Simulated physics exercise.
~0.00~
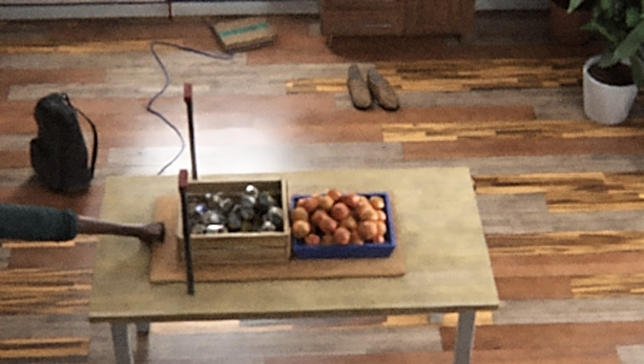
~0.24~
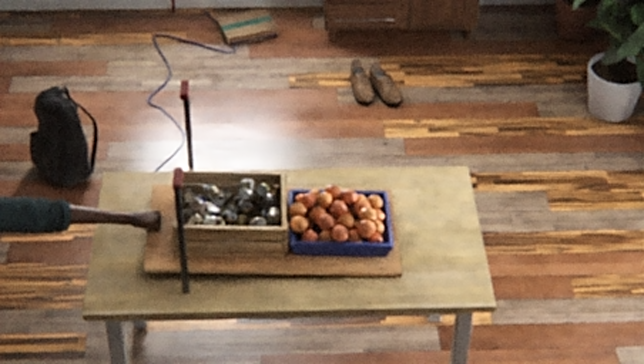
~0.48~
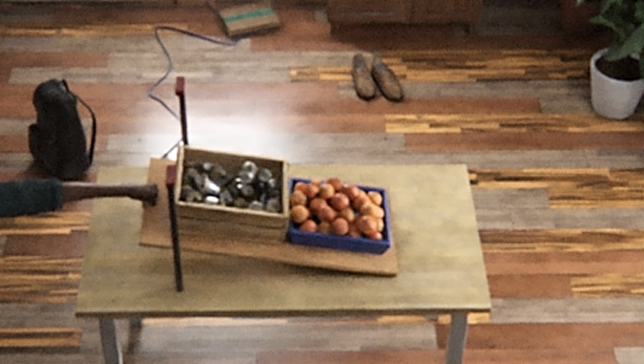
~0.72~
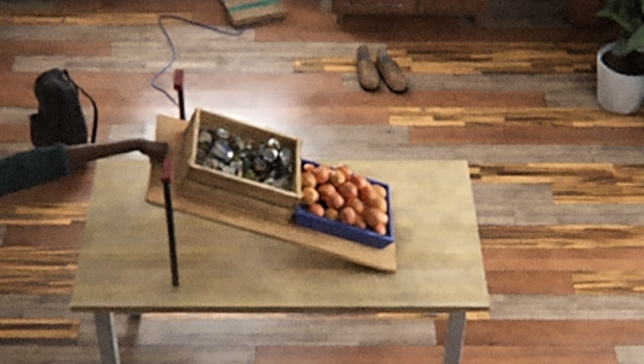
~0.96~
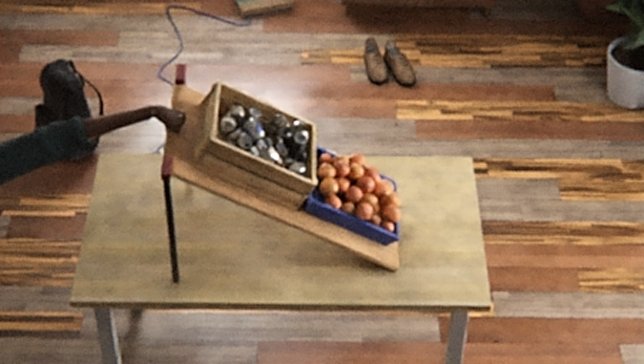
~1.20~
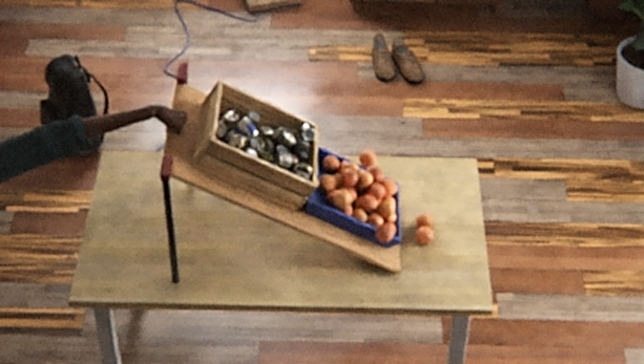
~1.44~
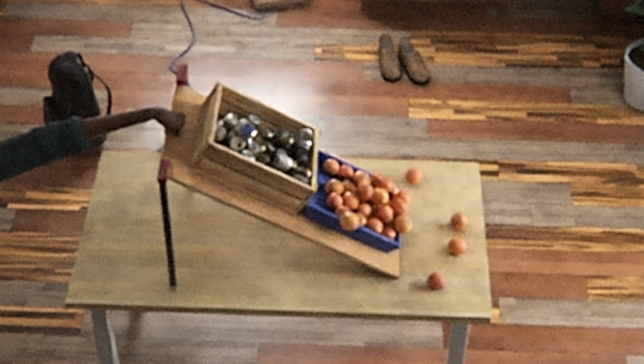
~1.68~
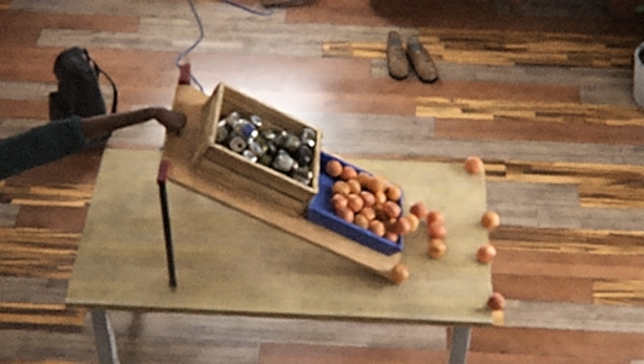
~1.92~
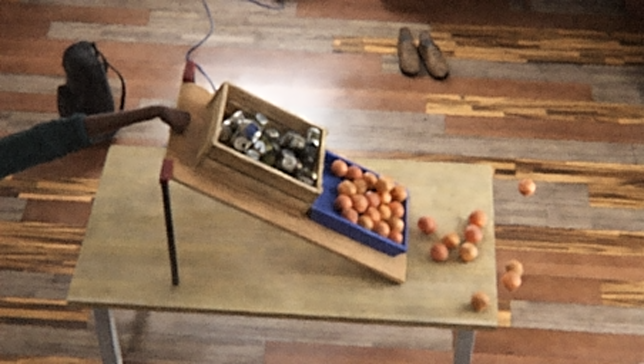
A hand tilts a board on a table, and oranges spill while the cans stay.
